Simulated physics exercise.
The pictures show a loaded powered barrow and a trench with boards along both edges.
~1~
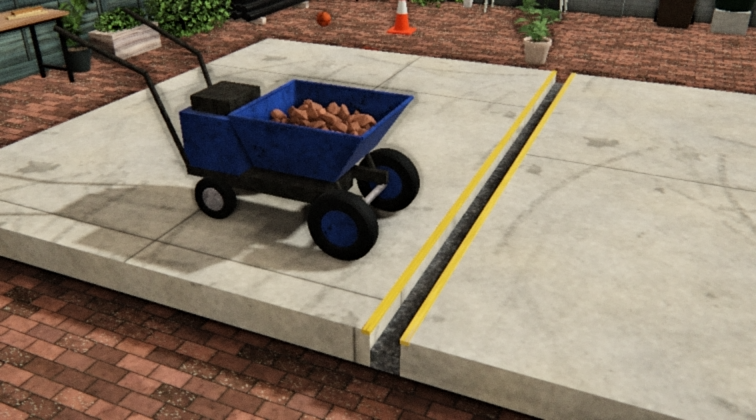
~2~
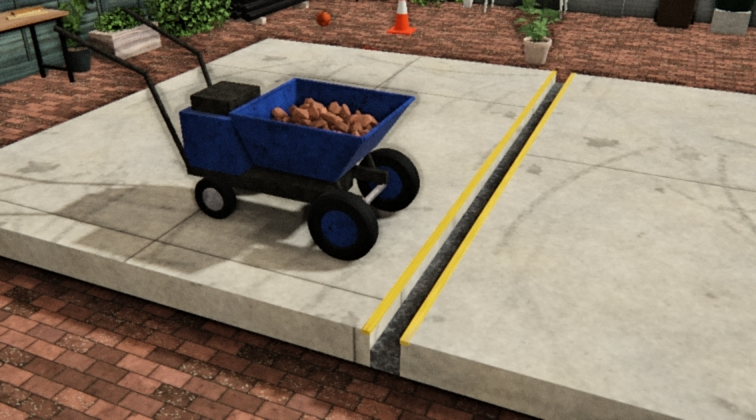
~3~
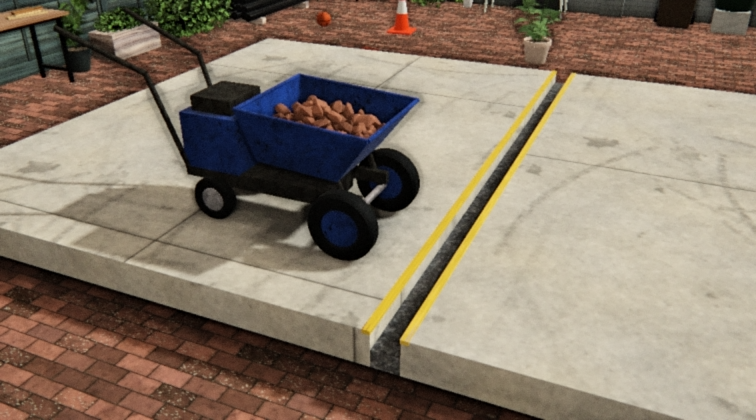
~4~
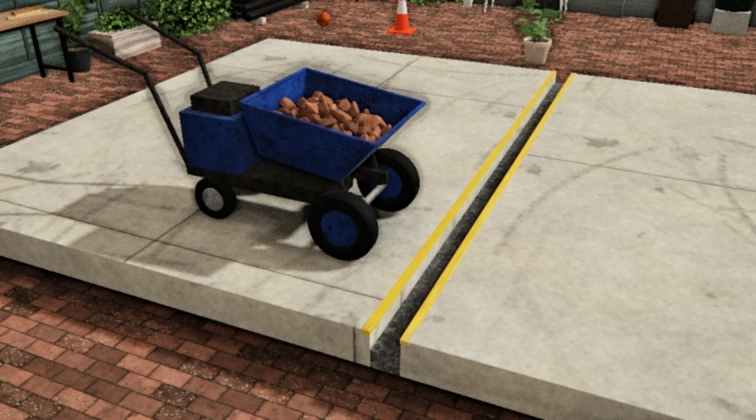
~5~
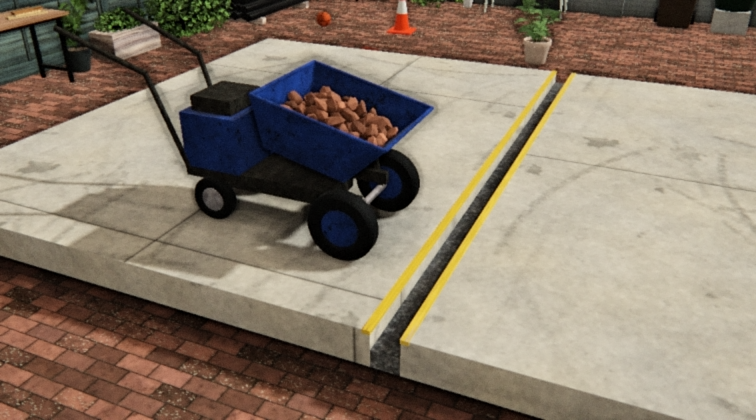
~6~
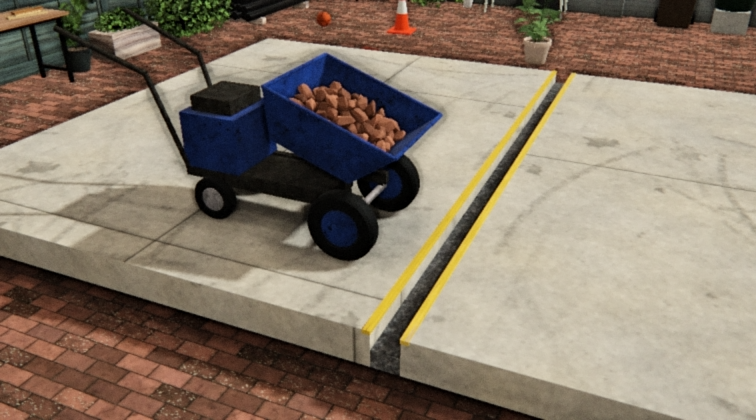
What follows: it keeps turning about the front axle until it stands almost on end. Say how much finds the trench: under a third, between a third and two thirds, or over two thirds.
In the trench: Under a third.
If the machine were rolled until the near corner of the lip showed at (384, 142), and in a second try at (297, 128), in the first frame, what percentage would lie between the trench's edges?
About 0 and 40 per cent.
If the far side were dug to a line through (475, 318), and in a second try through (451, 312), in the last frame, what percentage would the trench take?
The first gives 80 %, the second 40 %.
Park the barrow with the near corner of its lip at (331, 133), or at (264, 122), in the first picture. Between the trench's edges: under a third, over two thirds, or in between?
One: Between a third and two thirds. Two: Less than a third.
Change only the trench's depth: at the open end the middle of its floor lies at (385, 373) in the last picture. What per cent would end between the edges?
About 0 per cent.
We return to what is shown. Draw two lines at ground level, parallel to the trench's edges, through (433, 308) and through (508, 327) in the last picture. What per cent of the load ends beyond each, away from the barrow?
In turn 70 and 20 in a hundred.
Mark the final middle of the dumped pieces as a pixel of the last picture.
Near (498, 253).
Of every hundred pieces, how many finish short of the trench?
About 0 per cent.
Just after the last frame, skip tipped steeply; every one in the skip.
A moment on, skip tipped right over; the larger part in the skip; roughly a quarter beyond it; just a few falling.
Further on, skip tipped right over; roughly a quarter in the skip; just a few in or heaped over the trench; the larger part beyond it.
When it is over, skip tipped right over; roughly a quarter in the skip; just a few in or heaped over the trench; the larger part beyond it.
